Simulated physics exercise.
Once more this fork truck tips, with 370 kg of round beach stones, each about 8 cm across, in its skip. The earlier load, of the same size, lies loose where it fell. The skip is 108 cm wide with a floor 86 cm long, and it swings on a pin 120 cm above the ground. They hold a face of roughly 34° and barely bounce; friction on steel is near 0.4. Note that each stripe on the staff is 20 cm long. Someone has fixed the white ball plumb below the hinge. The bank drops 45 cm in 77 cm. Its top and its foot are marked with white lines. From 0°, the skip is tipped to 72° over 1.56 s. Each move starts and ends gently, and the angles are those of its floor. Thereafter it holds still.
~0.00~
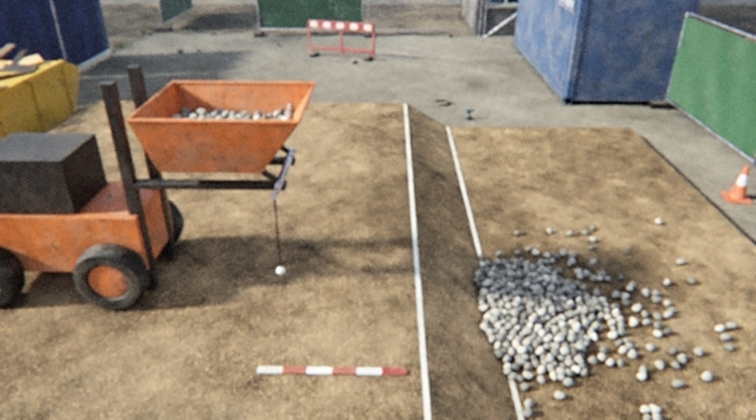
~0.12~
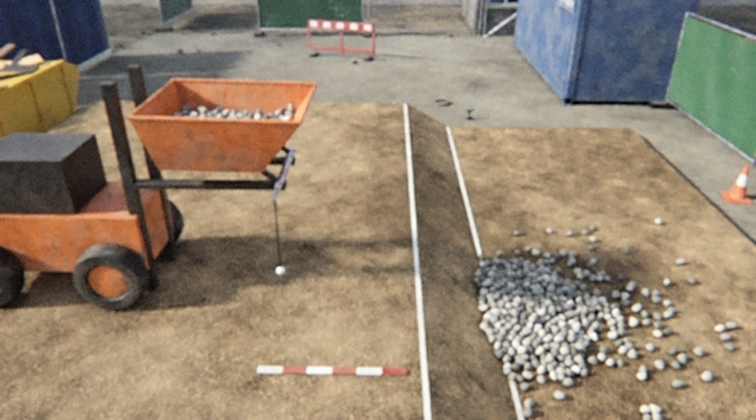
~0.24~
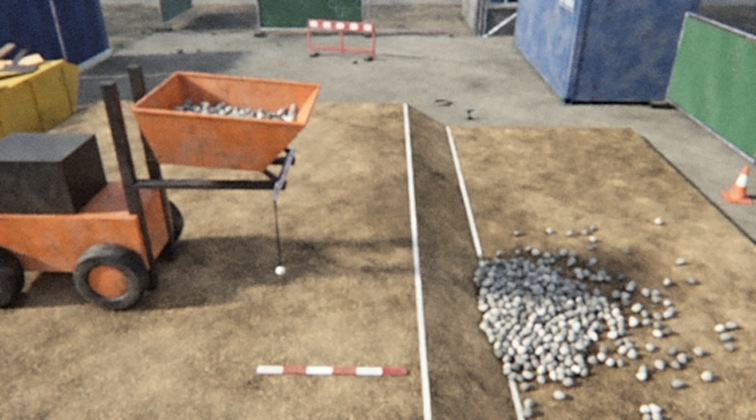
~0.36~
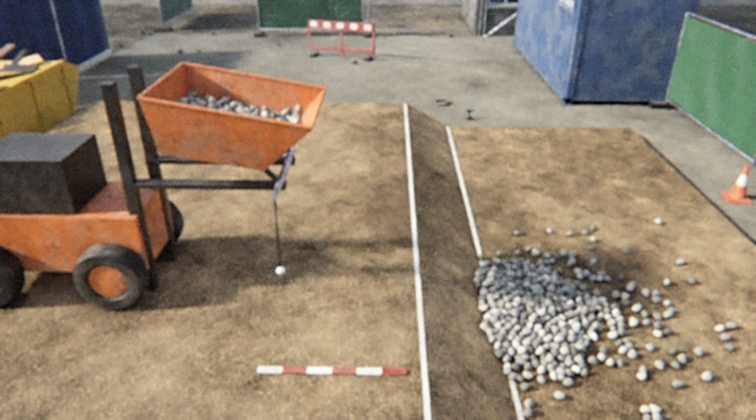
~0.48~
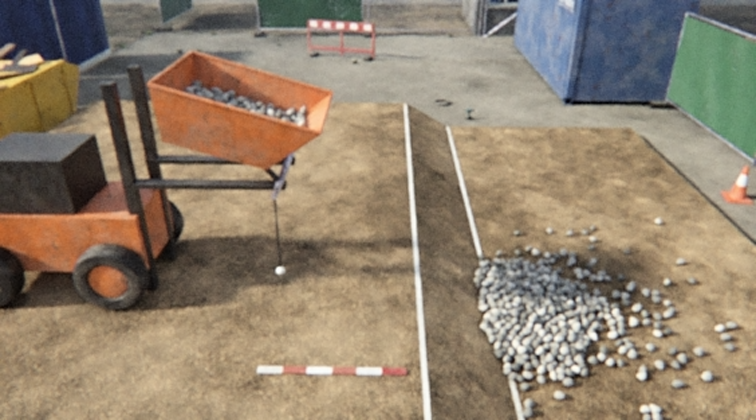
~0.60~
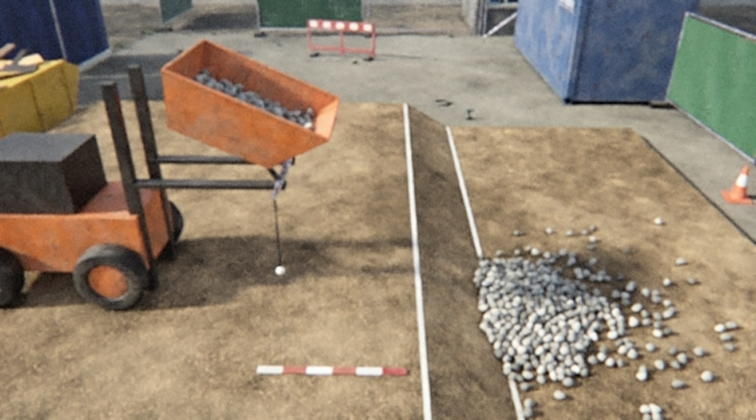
An orange skip loaded with pale rounded stones, carried on the forks of an orange truck at left, tilts gradually down toward the right while the truck stays in place, facing a low bank with a loose stone heap beyond.
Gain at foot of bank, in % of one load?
Close to 39 parts in a hundred.
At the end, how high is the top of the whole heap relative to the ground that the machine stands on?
12 cm above.
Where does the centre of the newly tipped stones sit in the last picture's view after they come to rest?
I'd point to about (483, 302).
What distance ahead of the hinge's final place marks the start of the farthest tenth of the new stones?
Roughly 240 cm ahead of it.
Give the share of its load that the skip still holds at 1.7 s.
About 65 percent.
After 1.2 s the floor is at 61°; in per cent of one load, 100 in the skip, 7 on the top or the slope, 92 at the foot of the bank; the foremost stones are at (712, 311).
After 1.7 s the floor is at 72°; in per cent of one load, 64 in the skip, 43 on the top or the slope, 92 at the foot of the bank; the foremost stones are at (712, 311).
After 2.0 s the floor is at 72°; in per cent of one load, 24 in the skip, 81 on the top or the slope, 94 at the foot of the bank; the foremost stones are at (712, 311).
After 4.6 s the floor is at 72°; in per cent of one load, 0 in the skip, 68 on the top or the slope, 131 at the foot of the bank; the foremost stones are at (712, 311). Net gain at the foot of the bank, 39.
